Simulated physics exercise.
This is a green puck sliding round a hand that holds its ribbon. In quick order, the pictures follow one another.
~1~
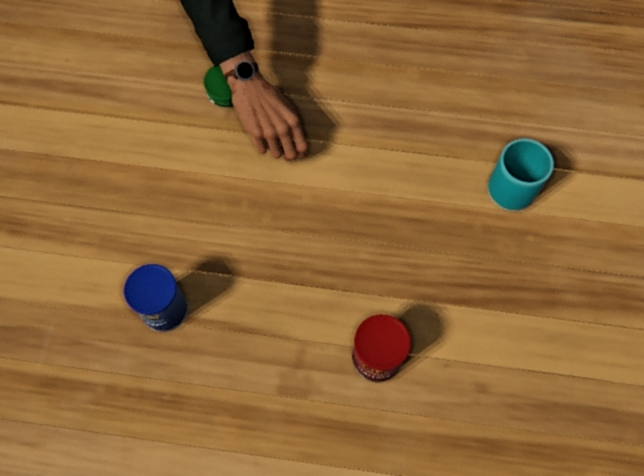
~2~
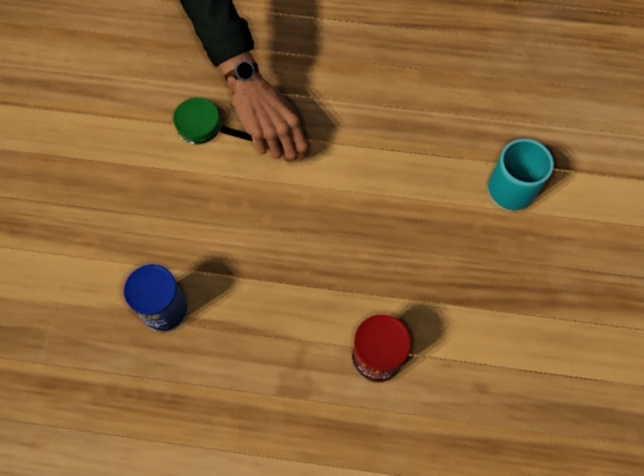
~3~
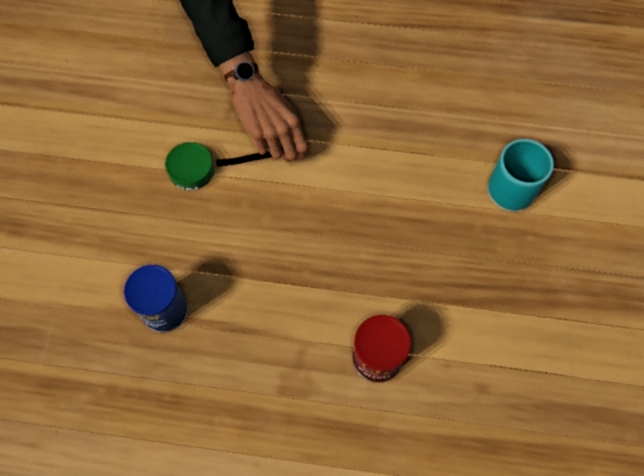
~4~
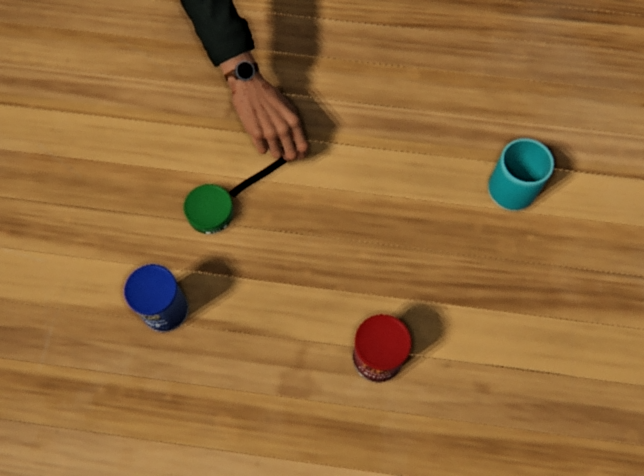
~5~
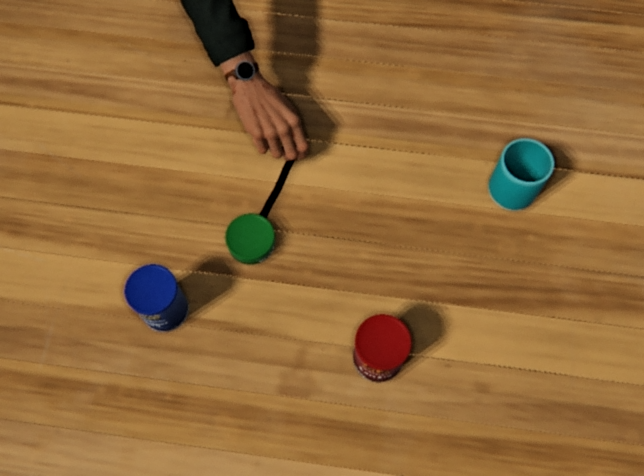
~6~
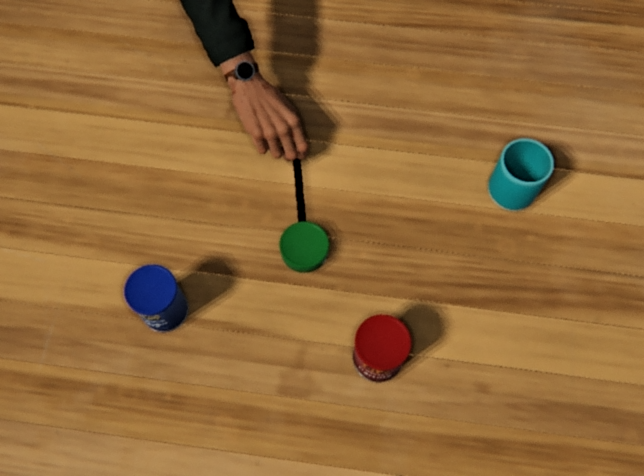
A green puck on a dark ribbon swings anticlockwise around a still hand on a wooden surface, seen from above by a fixed camera. The hand, in a dark sleeve and wristwatch, is at upper left, with a blue tin lower left, a red tin below centre and a turquoise mug at right. Emerging from beside the wrist, the puck curves down the left, then sweeps rightward below the hand.
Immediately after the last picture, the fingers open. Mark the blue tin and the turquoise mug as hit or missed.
Marks: Blue tin: Missed; turquoise mug: Hit.
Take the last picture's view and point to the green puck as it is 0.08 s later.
Roughly at (407, 223).
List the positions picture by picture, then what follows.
Green puck (226, 80); blue tin (150, 288); turquoise mug (527, 161); red tin (383, 341), in the first picture.
Green puck (196, 117), in the second picture.
Green puck (188, 162), in the third picture.
Green puck (208, 206), in the fourth picture.
Green puck (250, 236), in the fifth picture.
Green puck (304, 244); blue tin (150, 289); turquoise mug (528, 161); red tin (383, 341); going round anticlockwise, in the sixth picture.
Then, 0.08 s after the last picture, puck near (407, 223).
Then, 0.20 s after the last picture, puck near (496, 205); turquoise mug pushed aside.
At rest, puck near (516, 213); turquoise mug pushed aside. The blue tin escapes it and the turquoise mug is struck.
